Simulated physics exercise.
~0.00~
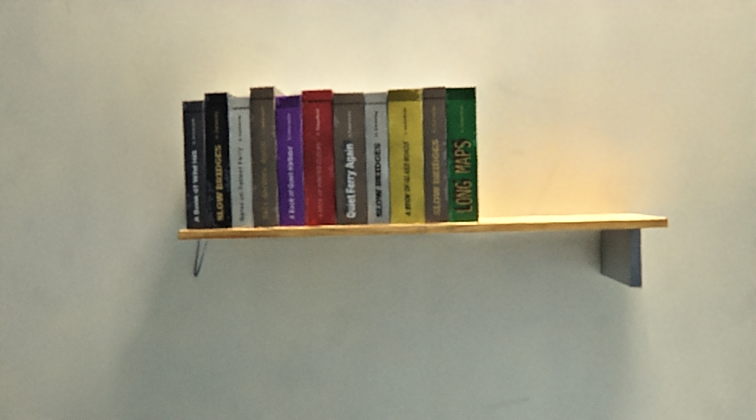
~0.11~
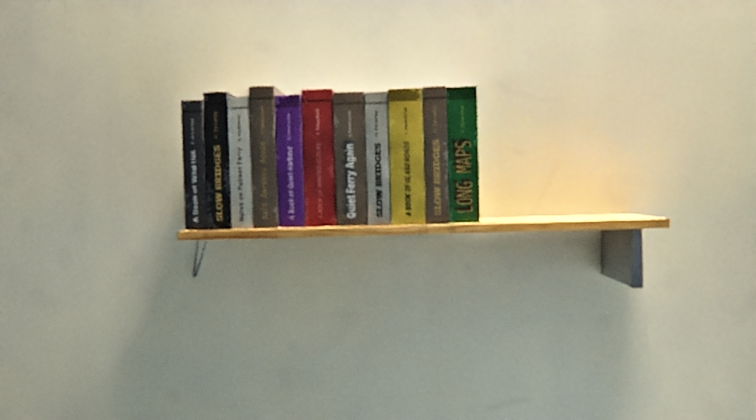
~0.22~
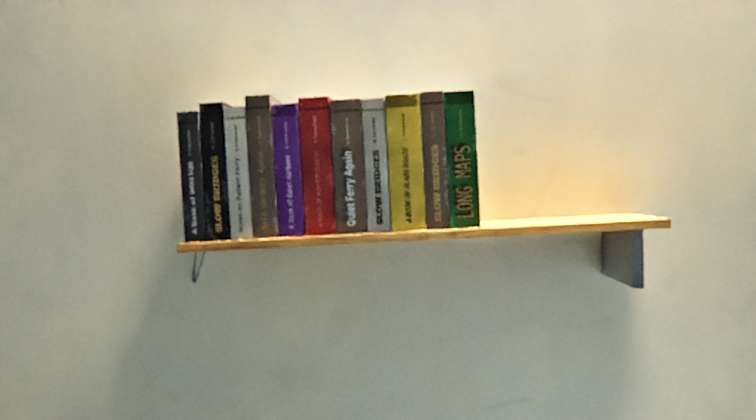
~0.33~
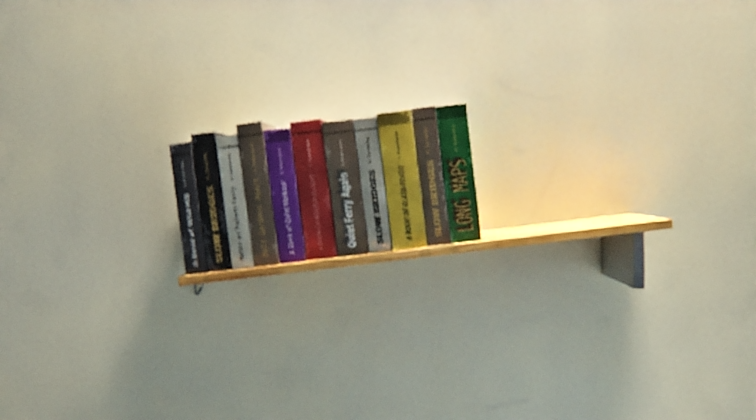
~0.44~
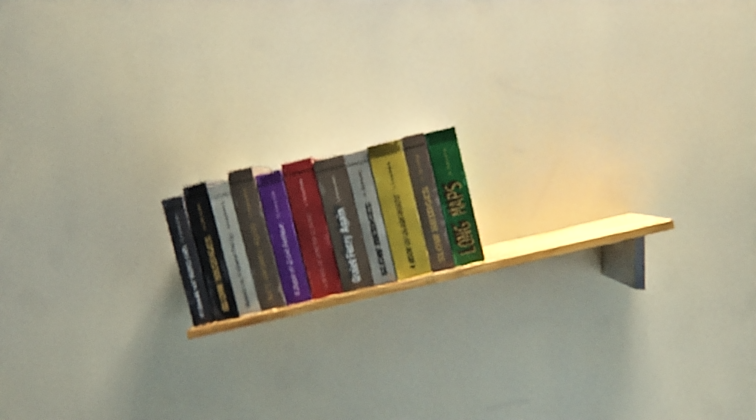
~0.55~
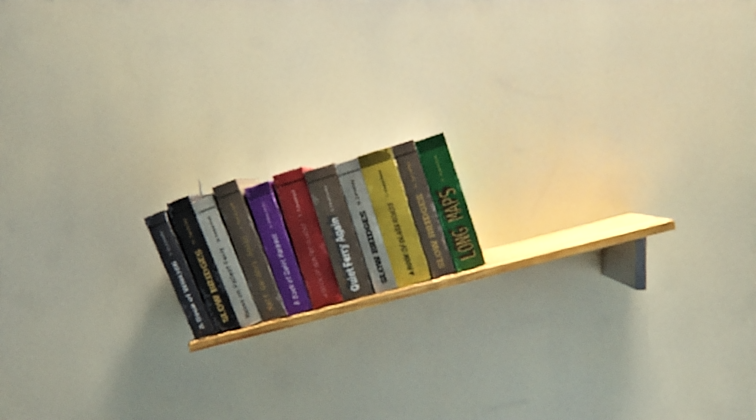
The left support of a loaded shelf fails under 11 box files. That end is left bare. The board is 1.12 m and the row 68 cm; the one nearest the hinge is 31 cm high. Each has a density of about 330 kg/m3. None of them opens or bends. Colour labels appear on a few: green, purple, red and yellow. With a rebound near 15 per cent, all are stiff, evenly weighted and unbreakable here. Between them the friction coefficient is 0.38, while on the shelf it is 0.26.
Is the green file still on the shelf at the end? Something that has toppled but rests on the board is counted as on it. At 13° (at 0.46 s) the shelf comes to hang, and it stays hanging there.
Yes.
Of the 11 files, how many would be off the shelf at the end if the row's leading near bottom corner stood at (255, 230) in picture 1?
6.
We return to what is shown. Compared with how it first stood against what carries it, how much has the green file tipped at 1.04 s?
Near 40 degrees from how it began.
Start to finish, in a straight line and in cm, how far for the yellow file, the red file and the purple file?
About: Yellow 40, red 150, purple 140.
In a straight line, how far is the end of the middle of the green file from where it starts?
I'd say close to 25 cm away from its start.
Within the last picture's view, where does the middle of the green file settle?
Roughly at (386, 238).
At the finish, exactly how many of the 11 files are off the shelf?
All told, it comes to 7.
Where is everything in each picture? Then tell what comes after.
In the first picture (we follow the side turned to the camera; the camera moves round a little; leans and shifts are taken against what carries them), shelf's free end (191, 235) slope 0°; green file (463, 155); red file (319, 158); yellow file (406, 157); no piece has moved.
In the second picture, shelf's free end (190, 235) slope 0°; green file (463, 155).
In the third picture, shelf's free end (189, 247) slope 1°; green file (463, 160).
In the fourth picture, shelf's free end (191, 280) slope 5°; green file (459, 174).
In the fifth picture, shelf's free end (199, 332) slope 12°; green file (455, 197).
In the sixth picture, shelf's free end (201, 345) slope 13°; green file (450, 203) tipped 4°; purple file (278, 249) tipped 4°; yellow file (394, 218); steepest lean 8°, the file at (180, 276); 7 stirred so far.
Around 1.04 s, 2 of the 11 files off the shelf; green file tipped 43°; purple file tipped 45°.
Around 1.64 s, 6 of the 11 files off the shelf; green file tipped 59°; red file upside down.
Finally (2.9 s), 7 of the 11 files off the shelf; green file tipped 62°; purple file on its side; red file on its side. Seen by the last camera, middles, green file near (386, 238).
